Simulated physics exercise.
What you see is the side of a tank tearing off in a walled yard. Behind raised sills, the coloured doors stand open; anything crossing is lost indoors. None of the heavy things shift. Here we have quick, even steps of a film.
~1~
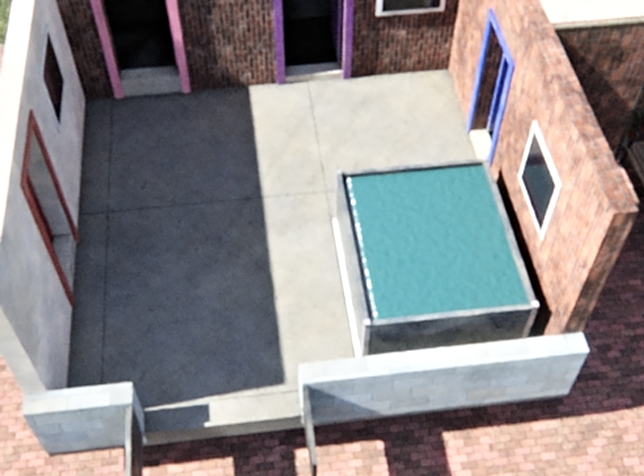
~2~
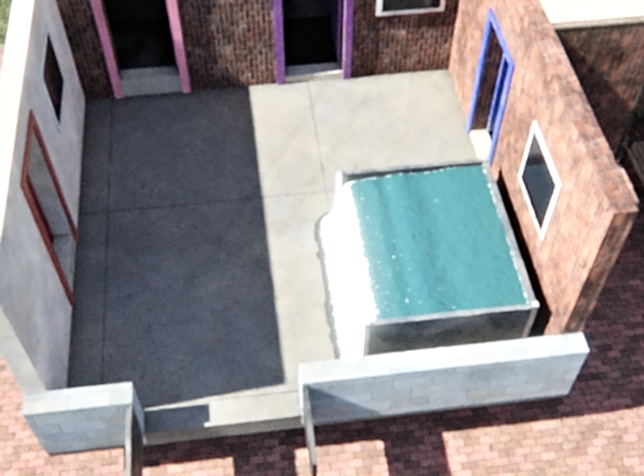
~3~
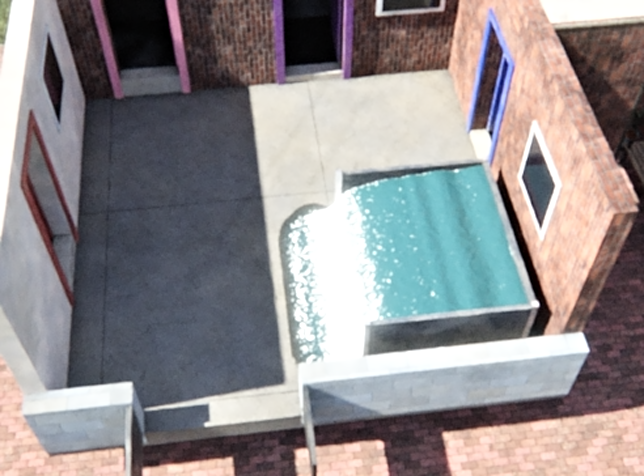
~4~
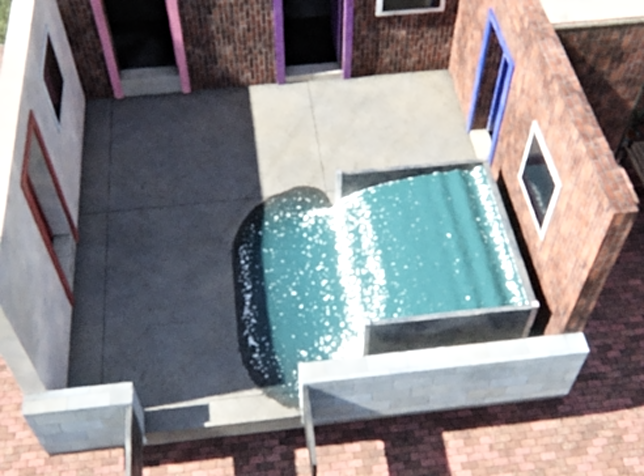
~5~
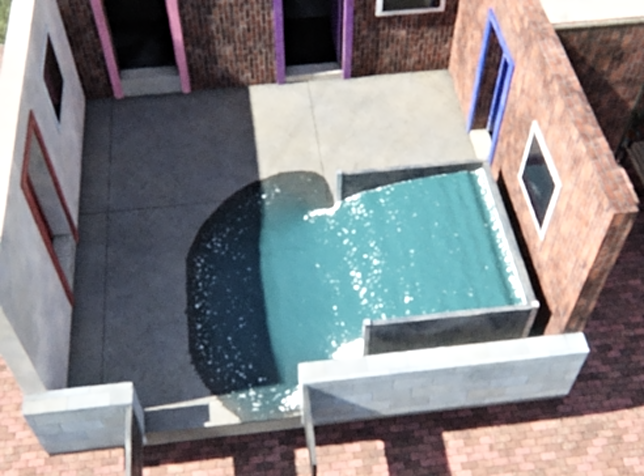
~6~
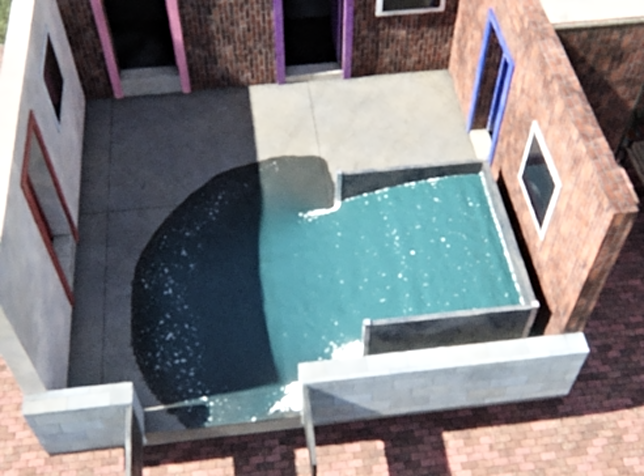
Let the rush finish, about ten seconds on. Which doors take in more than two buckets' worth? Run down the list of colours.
The pink door doesn't get too much water coming through. The purple door doesn't get too much water coming through. The red door gets too much water coming through. The blue door gets too much water coming through.
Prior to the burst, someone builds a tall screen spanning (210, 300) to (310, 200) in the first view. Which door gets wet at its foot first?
I say the red-painted one.
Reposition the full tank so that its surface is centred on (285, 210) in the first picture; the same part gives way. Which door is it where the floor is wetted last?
Result: The door marked blue.
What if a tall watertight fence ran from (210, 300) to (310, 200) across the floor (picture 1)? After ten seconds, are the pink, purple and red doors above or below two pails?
Note - pink: Does not reach it; purple: Does not reach it; red: Does not reach it.
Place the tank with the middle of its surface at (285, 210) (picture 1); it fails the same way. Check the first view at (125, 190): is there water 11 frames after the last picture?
That spot is reached by the flood.
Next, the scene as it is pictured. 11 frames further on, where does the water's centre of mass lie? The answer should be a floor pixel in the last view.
I reckon somewhere around (238, 285).
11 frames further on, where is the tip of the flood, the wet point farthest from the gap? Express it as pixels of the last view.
I'd put it around (86, 105).
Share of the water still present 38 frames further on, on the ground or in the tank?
I'd say around 70 per cent.
A moment on, water covers 55 % of the floor; the pink door not reached, the purple door not reached, the red door over two buckets in, the blue door not reached.
Next, water covers 65 % of the floor; the pink door wet at the sill, nothing in, the purple door not reached, the red door far over two buckets in, the blue door not reached.
Then, water covers 65 % of the floor; the pink door wet at the sill, nothing in, the purple door not reached, the red door far over two buckets in, the blue door not reached.
Later, water covers 100 % of the floor; the pink door wet at the sill, nothing in, the purple door wet at the sill, nothing in, the red door far over two buckets in, the blue door under two buckets in.
In the end, water covers 100 % of the floor; the pink door wet at the sill, nothing in, the purple door wet at the sill, nothing in, the red door far over two buckets in, the blue door over two buckets in.
